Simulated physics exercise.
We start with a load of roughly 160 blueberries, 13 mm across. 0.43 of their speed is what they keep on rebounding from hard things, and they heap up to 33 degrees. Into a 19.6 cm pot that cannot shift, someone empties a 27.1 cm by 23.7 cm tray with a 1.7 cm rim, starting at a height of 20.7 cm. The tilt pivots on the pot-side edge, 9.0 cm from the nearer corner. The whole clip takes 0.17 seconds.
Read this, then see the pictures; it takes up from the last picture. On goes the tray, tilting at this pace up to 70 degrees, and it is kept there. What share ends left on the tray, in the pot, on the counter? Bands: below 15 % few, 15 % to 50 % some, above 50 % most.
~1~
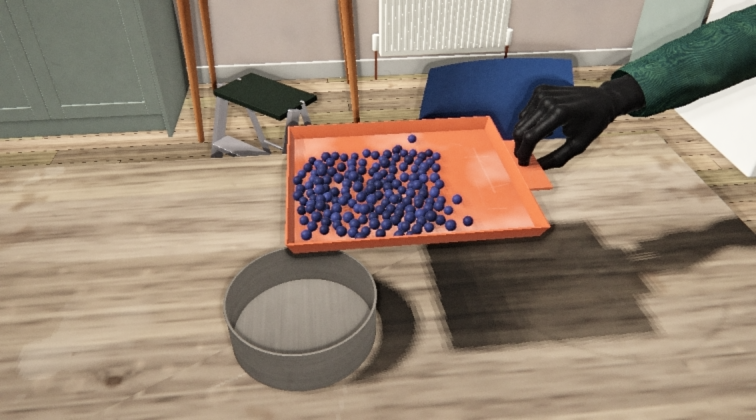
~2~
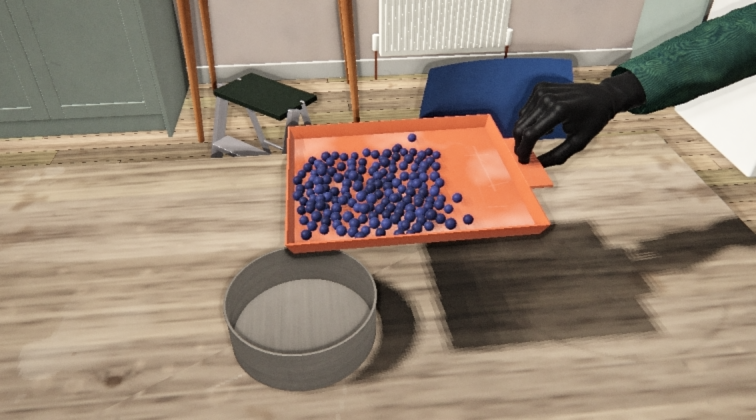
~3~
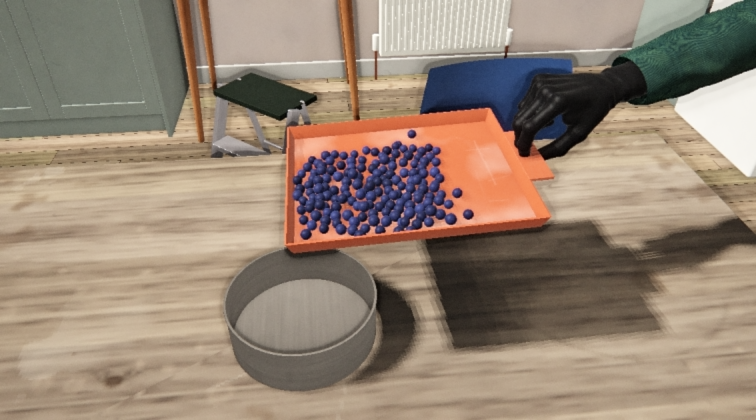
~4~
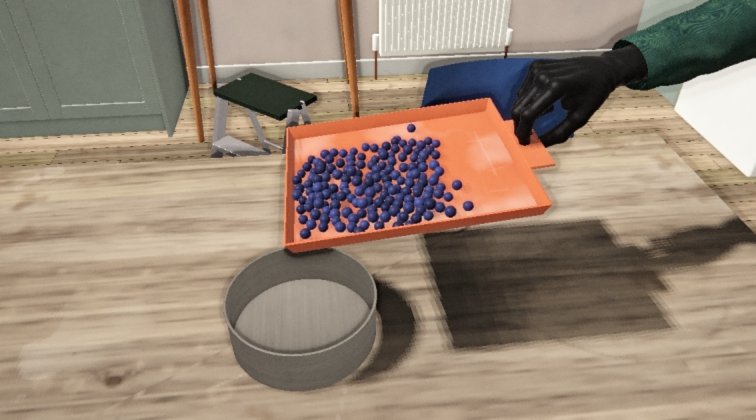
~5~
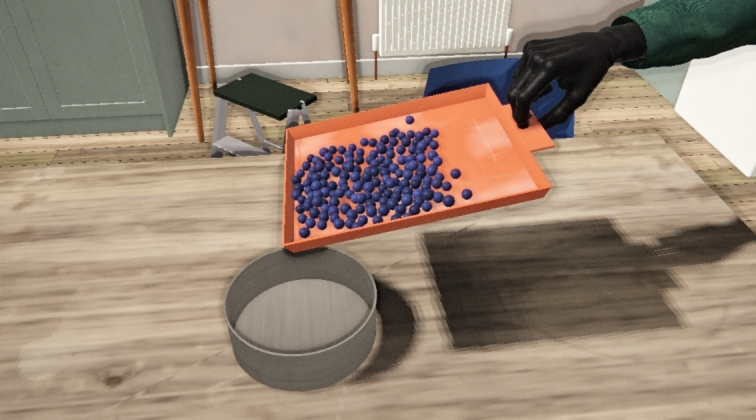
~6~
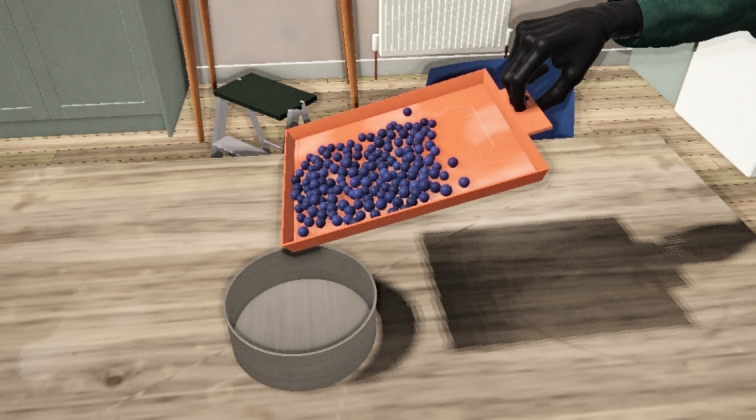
Result: Tray: Some, pot: Some, counter: Some.
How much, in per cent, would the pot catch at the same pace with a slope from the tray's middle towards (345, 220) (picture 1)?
Roughly 65 percent of them.
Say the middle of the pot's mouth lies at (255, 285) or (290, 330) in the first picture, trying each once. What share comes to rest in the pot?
Spot one: Some 50 per cent; spot two: Some 30 per cent.
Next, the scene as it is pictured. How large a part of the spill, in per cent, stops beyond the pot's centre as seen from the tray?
I reckon around 100 per cent.
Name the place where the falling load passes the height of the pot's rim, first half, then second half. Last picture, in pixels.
Roughly (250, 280) to start, and after that (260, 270).
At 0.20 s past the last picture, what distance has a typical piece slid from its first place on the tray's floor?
Displacement on the tray: About 2 cm.
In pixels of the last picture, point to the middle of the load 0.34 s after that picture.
Estimated centre of load: Around (302, 168).
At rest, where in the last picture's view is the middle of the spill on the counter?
Around (242, 265).
Then, 0.20 s after the last picture, tilt 44 degrees; the tray holds 100 %, the pot 0 %.
Then, 0.34 s after the last picture, tilt 63 degrees; the tray holds 100 %, the pot 0 %.
Then, 0.60 s after the last picture, tilt 70 degrees; the tray holds 50 %, the pot 15 %.
In the end, tray 30 %, pot 40 %, counter 30 %.
